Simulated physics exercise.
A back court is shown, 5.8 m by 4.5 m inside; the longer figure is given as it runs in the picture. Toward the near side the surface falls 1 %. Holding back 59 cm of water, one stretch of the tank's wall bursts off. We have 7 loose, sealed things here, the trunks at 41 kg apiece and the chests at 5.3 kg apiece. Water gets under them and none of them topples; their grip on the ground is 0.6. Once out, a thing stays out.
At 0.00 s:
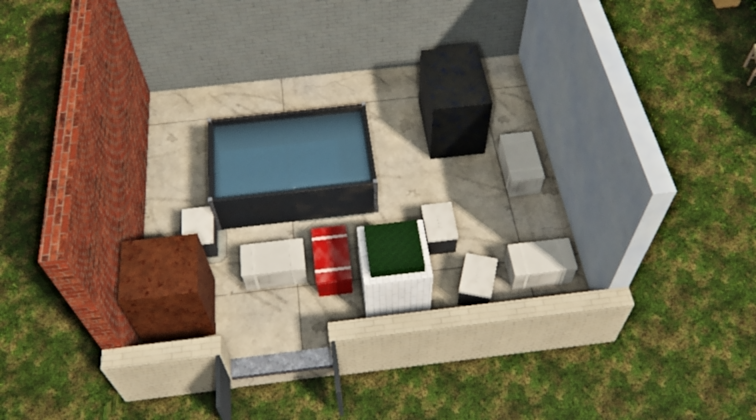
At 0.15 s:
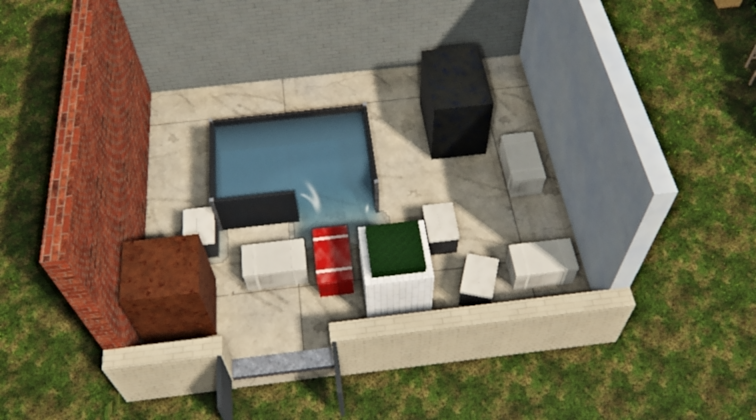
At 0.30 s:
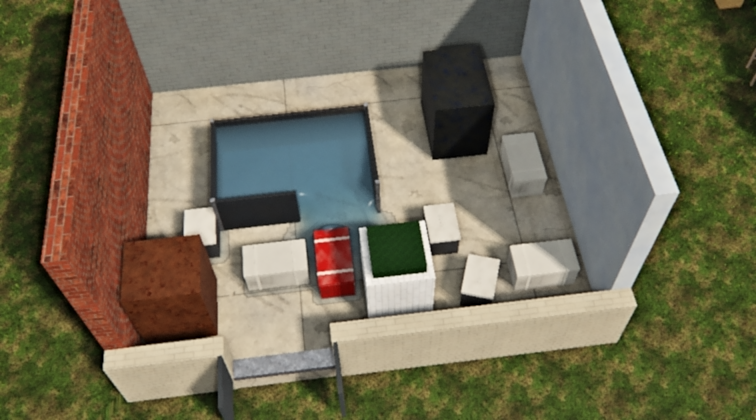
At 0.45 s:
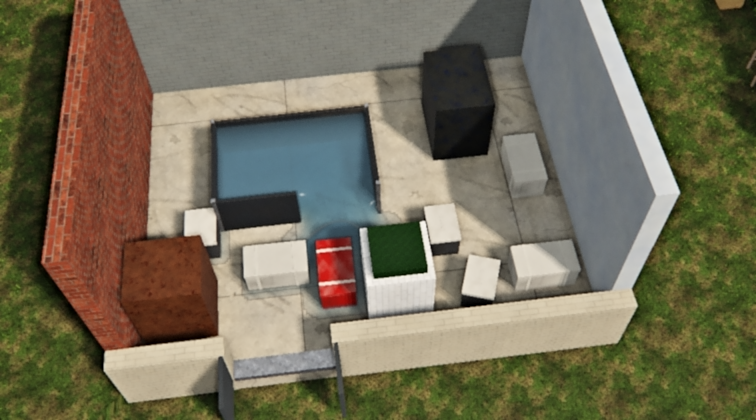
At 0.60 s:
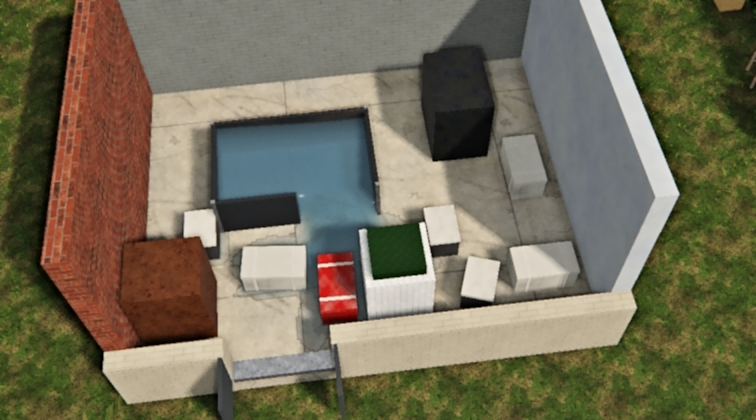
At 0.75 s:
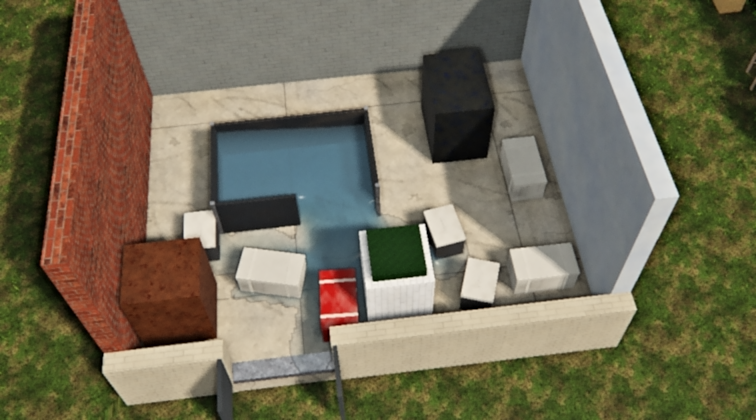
Walled back court, one stretch of a tank's wall bursting off, water spreading over the paving and pushing a red trunk nearward.
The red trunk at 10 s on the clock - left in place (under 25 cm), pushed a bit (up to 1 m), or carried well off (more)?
Expect a big change in position.
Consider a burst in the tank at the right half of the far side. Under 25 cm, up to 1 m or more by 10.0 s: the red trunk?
Outcome for the red trunk: It remains nearly still.
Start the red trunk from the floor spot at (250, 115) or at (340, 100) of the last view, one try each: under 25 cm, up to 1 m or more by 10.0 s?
Respectively: It rests almost unmoved; it rests almost unmoved.
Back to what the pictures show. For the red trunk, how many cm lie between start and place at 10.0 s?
Roughly 150 centimetres.
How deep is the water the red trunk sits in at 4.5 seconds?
Roughly 10 cm.
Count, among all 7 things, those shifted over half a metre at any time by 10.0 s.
Total: 6.
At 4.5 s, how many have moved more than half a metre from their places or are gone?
The number I get is 6.
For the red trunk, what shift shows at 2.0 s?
It is about 120 cm out of place by then.
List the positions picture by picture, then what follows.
The first frame shows the red trunk at (331, 253), on the bottom; water covers 2.7 m2; 0 of 7 have shifted.
The second frame shows the red trunk at (332, 253), on the bottom; water covers 3.3 m2; 0 of 7 have shifted.
The third frame shows the red trunk at (334, 255), on the bottom; 3.8 m2 under water; 0 of 7 have shifted.
The fourth frame shows the red trunk at (335, 266) rests on the ground, 17 cm from its start; water covers 4.3 m2; 1 of 7 have shifted.
The fifth frame shows the red trunk at (337, 281), on the bottom, 37 cm from its start; water covers 4.9 m2; 1 of 7 have shifted.
The sixth frame shows the red trunk at (338, 298), on the bottom, 59 cm from its start; 5.7 m2 under water; 2 of 7 have shifted.
After 2.0 s the red trunk is near (279, 325), 1.1 m from its start, aground; 0 of 7 are out; 2 afloat.
After 4.5 s the red trunk is near (249, 349), 1.6 m from its start, aground; 0 of 7 are out; 4 afloat.
After 7.0 s the red trunk is near (249, 349), 1.6 m from its start, aground; 0 of 7 are out; 2 afloat.
After 10.0 s the red trunk is near (249, 349), 1.6 m from its start, aground; 0 of 7 are out; 3 afloat.
